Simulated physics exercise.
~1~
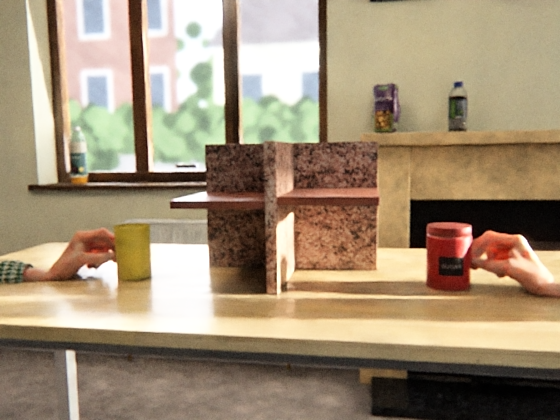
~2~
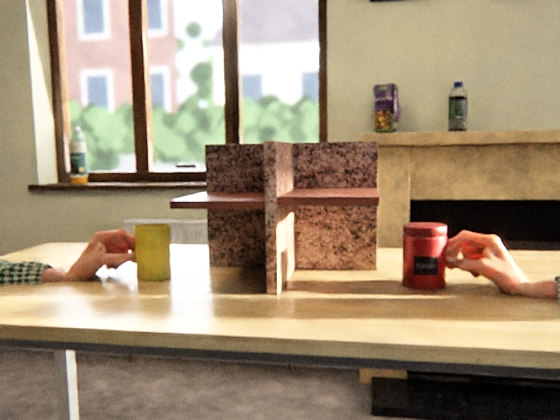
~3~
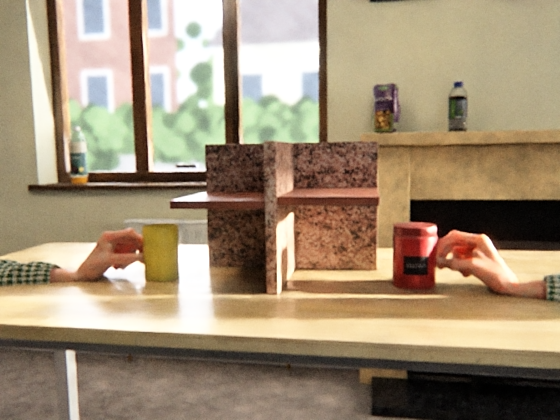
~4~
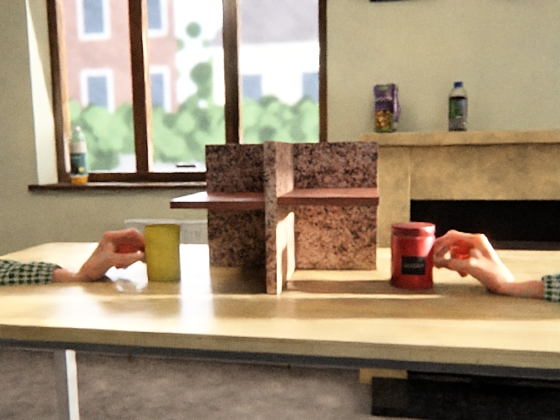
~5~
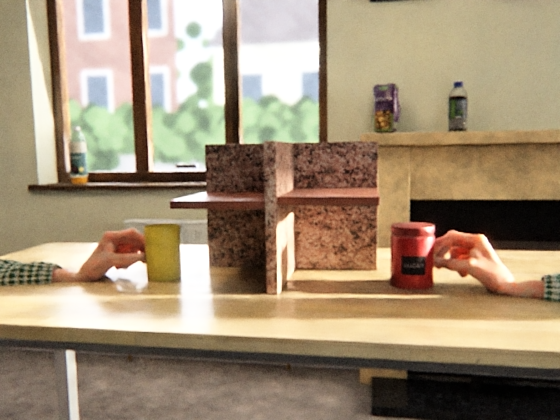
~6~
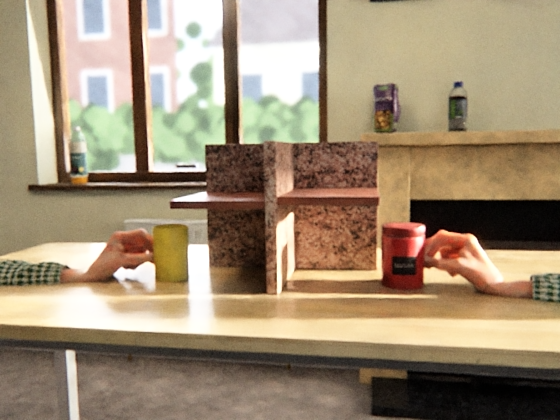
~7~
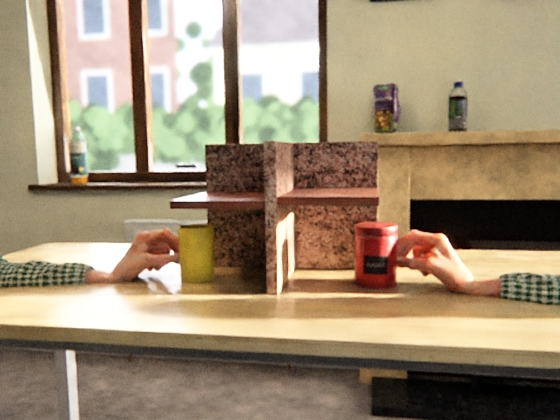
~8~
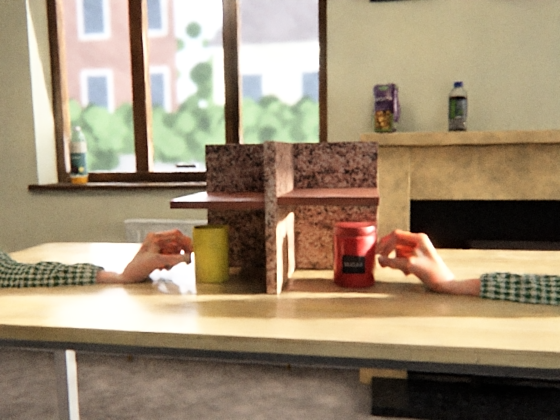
Two hands slid a yellow beaker and a red jar toward each other across a table, pausing briefly before pushing on, until both stood upright beneath the ledges on opposite sides of a speckled shelf, with the fingers still close beside them.
